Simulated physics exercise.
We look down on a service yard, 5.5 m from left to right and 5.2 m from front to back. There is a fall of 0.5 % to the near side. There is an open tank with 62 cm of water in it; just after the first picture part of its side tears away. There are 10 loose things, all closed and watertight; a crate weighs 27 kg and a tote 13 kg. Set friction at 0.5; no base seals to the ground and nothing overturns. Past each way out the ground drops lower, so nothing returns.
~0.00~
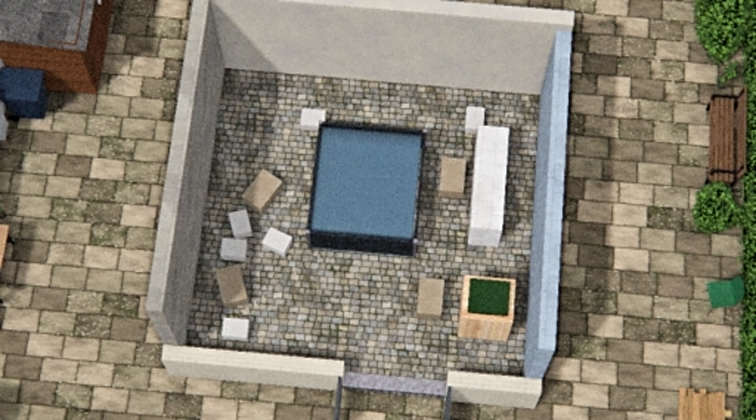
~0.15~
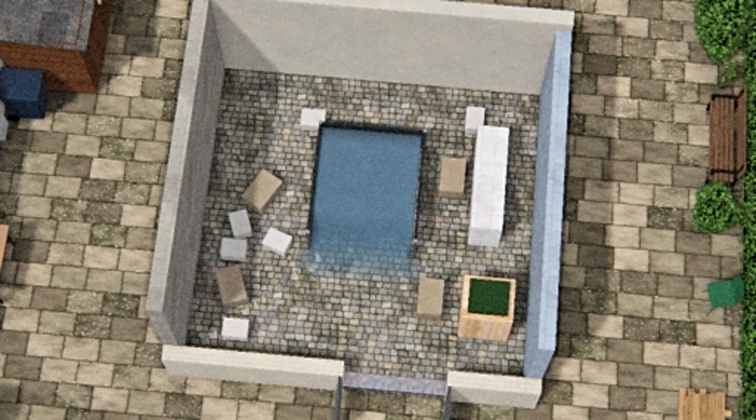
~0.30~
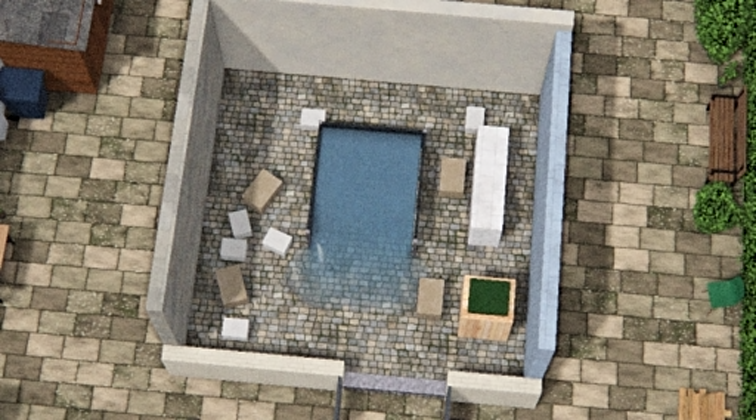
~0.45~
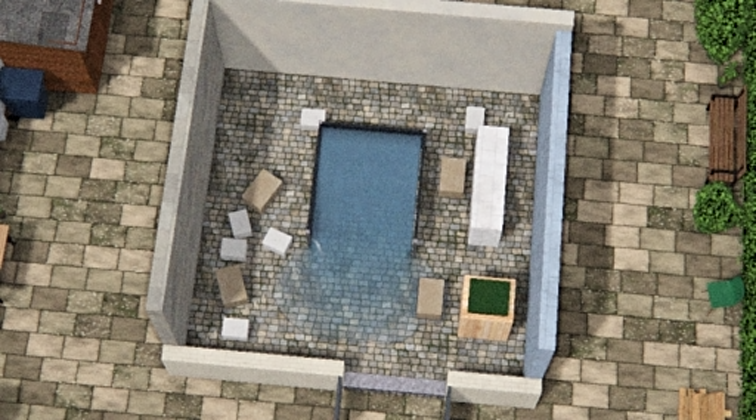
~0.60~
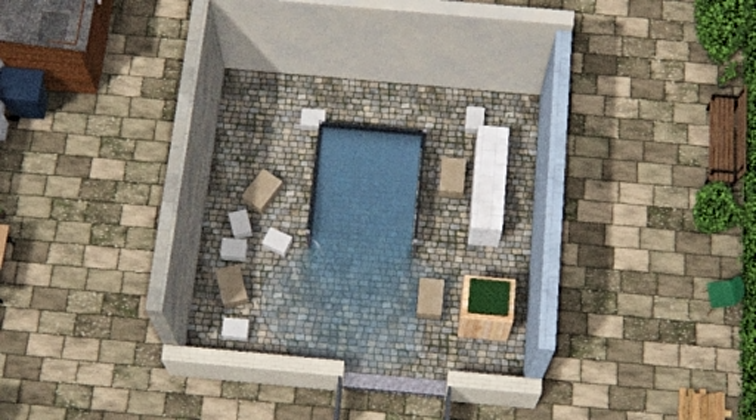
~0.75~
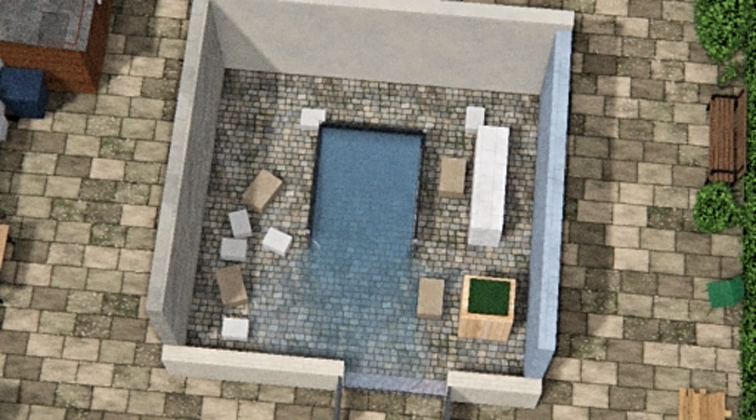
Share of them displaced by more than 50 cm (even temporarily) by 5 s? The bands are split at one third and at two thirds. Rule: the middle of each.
Most likely the fraction ends up short of a third, I'd say.
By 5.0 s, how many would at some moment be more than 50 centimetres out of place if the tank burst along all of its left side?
You'd get 8 in that case.
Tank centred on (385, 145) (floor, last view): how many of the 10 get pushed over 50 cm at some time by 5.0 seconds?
In that case the number is 2.
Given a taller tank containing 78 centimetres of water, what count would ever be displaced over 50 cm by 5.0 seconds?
Result: 5.
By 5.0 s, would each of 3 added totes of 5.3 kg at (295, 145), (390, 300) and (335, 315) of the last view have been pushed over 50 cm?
Note, in sequence: Under threshold; over threshold; over threshold.
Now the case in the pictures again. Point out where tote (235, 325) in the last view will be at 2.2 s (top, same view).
Close to pixel (200, 303).
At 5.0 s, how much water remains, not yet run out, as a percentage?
Roughly 56 percent.
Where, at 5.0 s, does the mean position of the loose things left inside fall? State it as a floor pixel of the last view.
I'd put it around (328, 199).
After 1.1 s 0 of 10 are over 50 cm from their spots; 0 afloat.
After 2.2 s 1 of 10 are over 50 cm from their spots; 0 afloat.
After 3.5 s 2 of 10 are over 50 cm from their spots; 0 afloat.
After 5.0 s 2 of 10 are over 50 cm from their spots, and 2 have been at some point; 0 afloat.
